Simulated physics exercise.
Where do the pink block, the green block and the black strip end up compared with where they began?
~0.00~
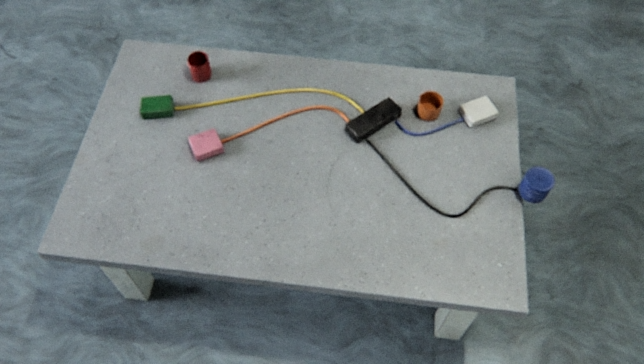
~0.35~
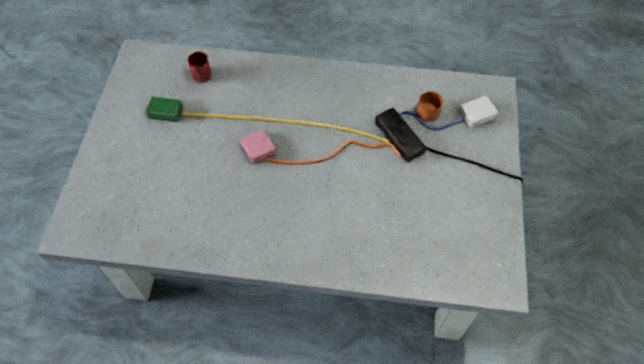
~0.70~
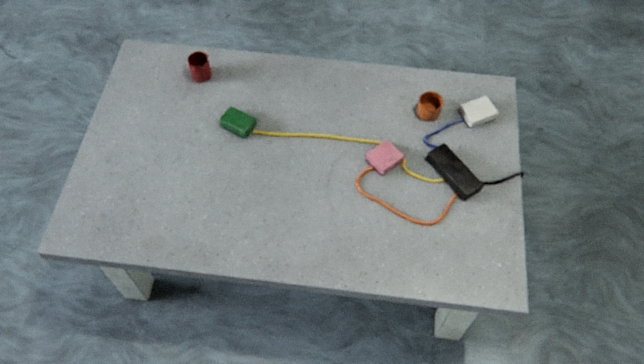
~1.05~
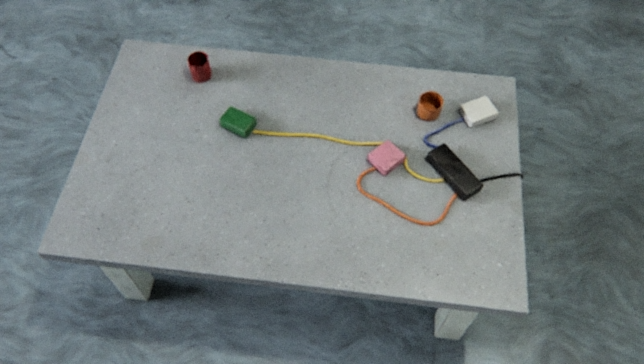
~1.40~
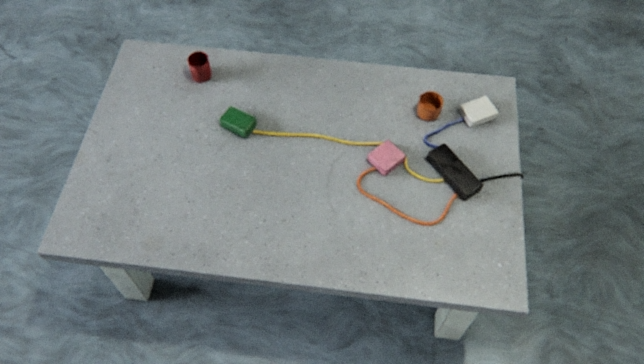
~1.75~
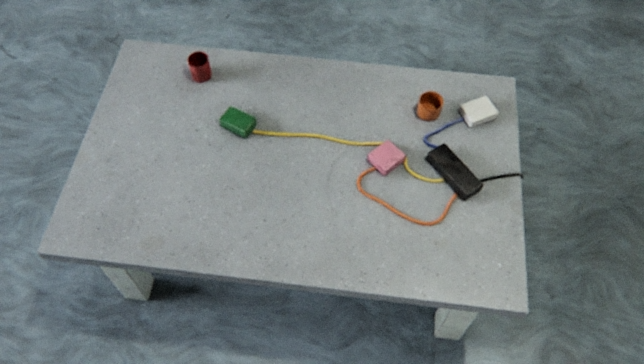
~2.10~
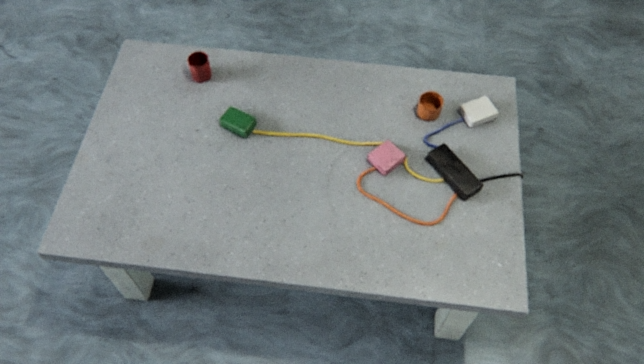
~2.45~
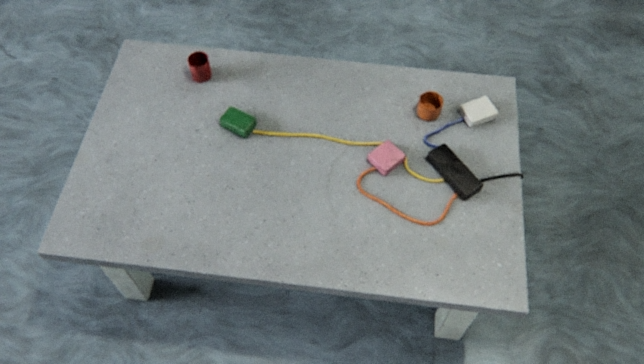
All three end up away from their starting places. The pink and green blocks are farther right, and the black strip lies farther right and nearer the front, close to the table's right edge.
